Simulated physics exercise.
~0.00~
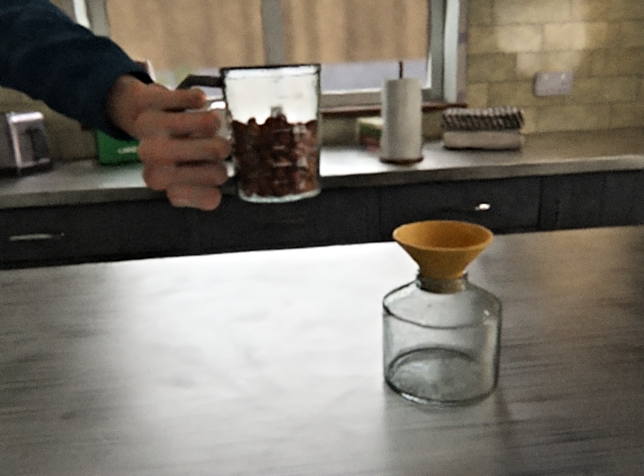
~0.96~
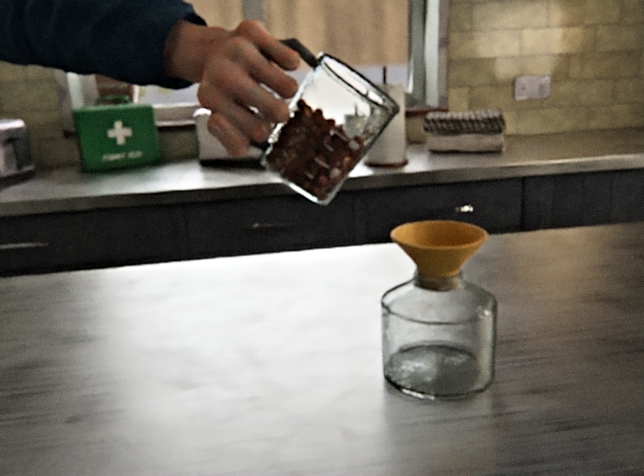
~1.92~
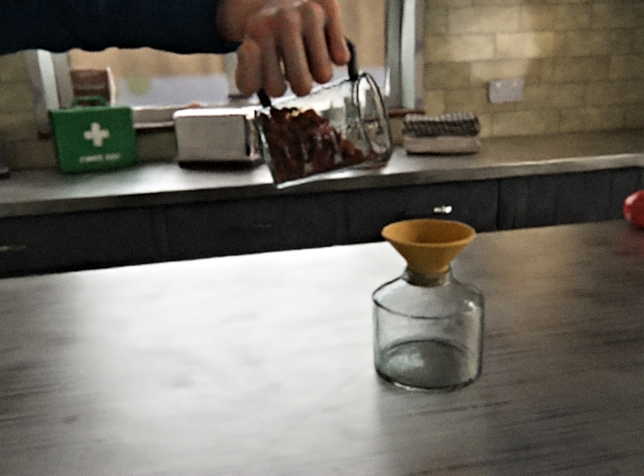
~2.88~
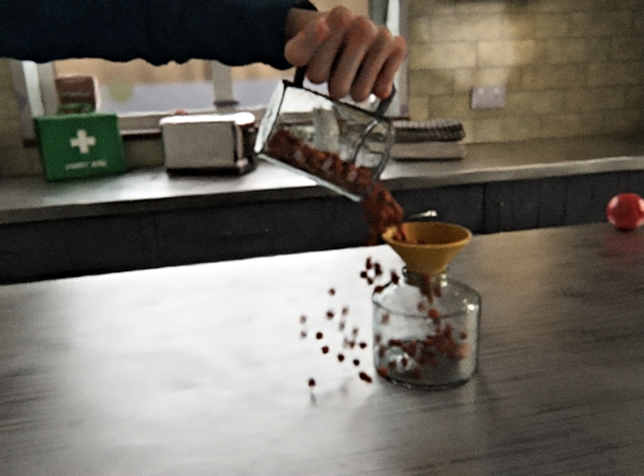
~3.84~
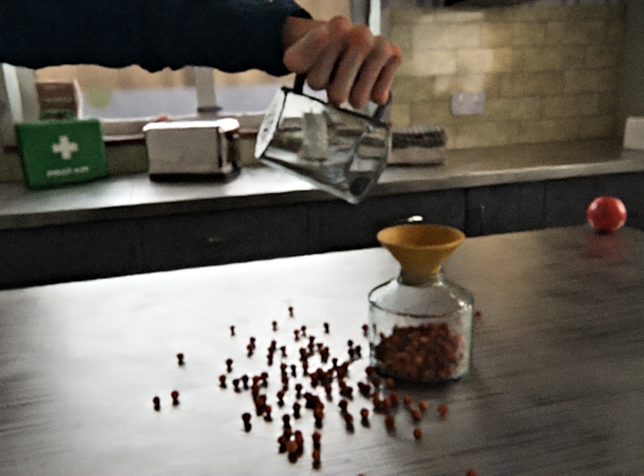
In a kitchen, a hand tipped a clear cup of small reddish-brown pellets over a glass jar with a yellow funnel in its neck, emptying it; most landed in the jar, but a good part scattered across the table.
